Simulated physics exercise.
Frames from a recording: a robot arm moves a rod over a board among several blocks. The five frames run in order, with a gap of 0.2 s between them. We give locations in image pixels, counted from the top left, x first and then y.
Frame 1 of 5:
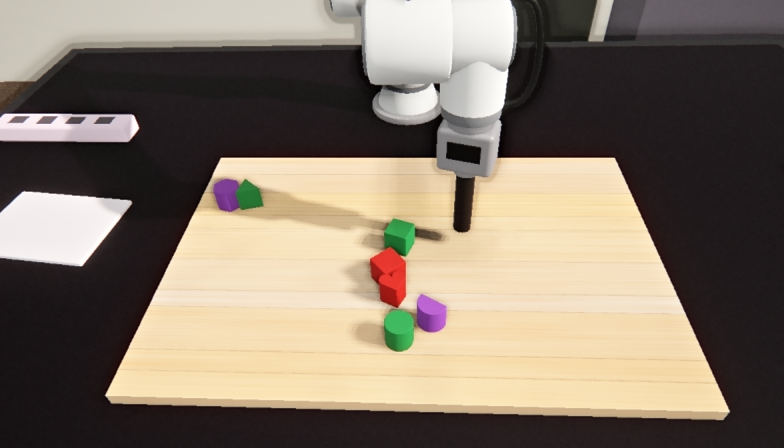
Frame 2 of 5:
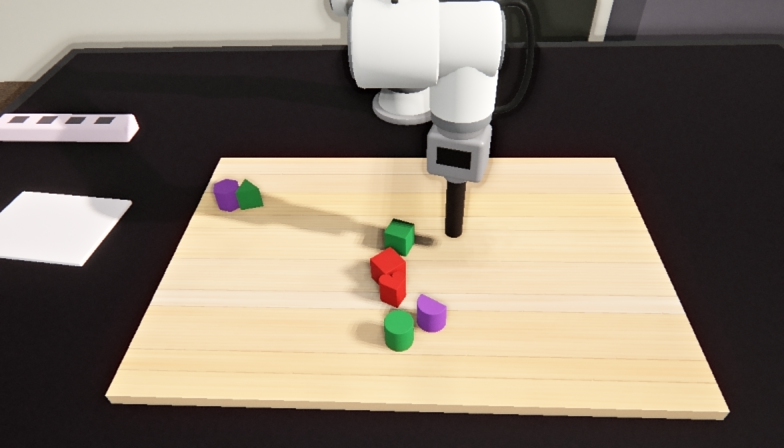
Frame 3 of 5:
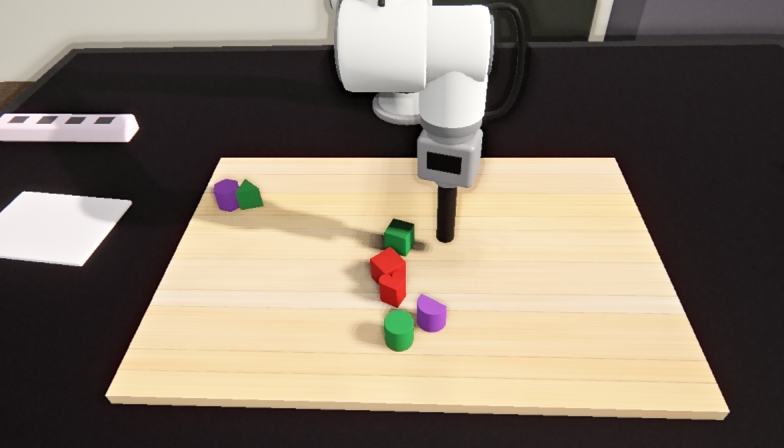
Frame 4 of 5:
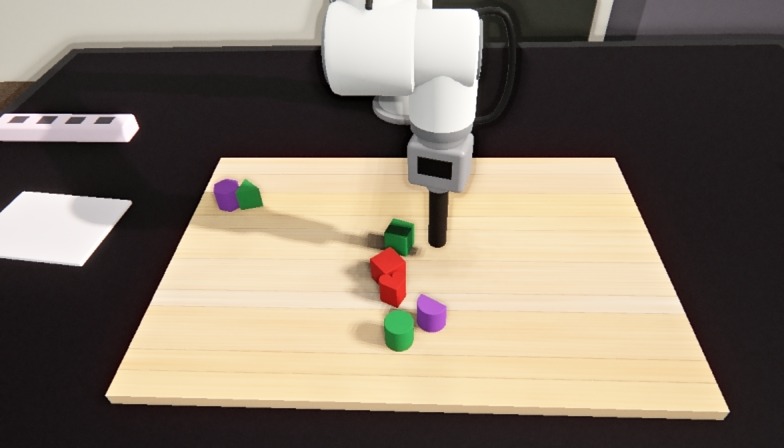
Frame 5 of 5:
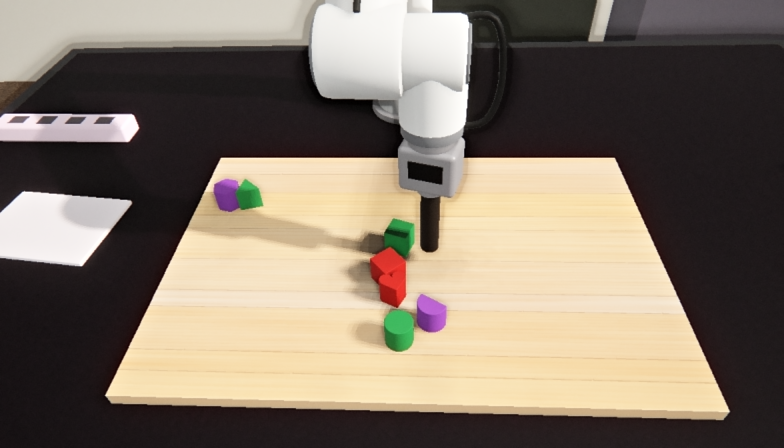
A white robot arm slowly moved its black rod left and slightly toward the viewer over a wooden board, nearing a green block beside some red ones, while all the scattered blocks stayed still.
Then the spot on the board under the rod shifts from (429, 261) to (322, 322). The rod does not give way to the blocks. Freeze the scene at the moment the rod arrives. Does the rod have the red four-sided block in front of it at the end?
Answer: No.
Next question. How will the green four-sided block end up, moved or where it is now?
The push misses it.
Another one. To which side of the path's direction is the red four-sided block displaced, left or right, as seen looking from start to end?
Right.
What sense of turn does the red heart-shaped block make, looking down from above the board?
It rotates counterclockwise.
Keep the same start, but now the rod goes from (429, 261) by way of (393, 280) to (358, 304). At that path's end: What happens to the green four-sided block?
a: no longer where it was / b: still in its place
It's b.
What follows on the original path. One third of the way, rod (394, 267); red four-sided block (371, 266), turned 20° clockwise.
Two thirds of the way, rod (357, 287); red four-sided block (335, 275), turned 80° clockwise; red heart-shaped block (387, 281), turned 40° anticlockwise.
At the end, rod (319, 309); red four-sided block (327, 277), turned 105° clockwise; red heart-shaped block (387, 281), turned 40° anticlockwise; green four-sided block not moved.
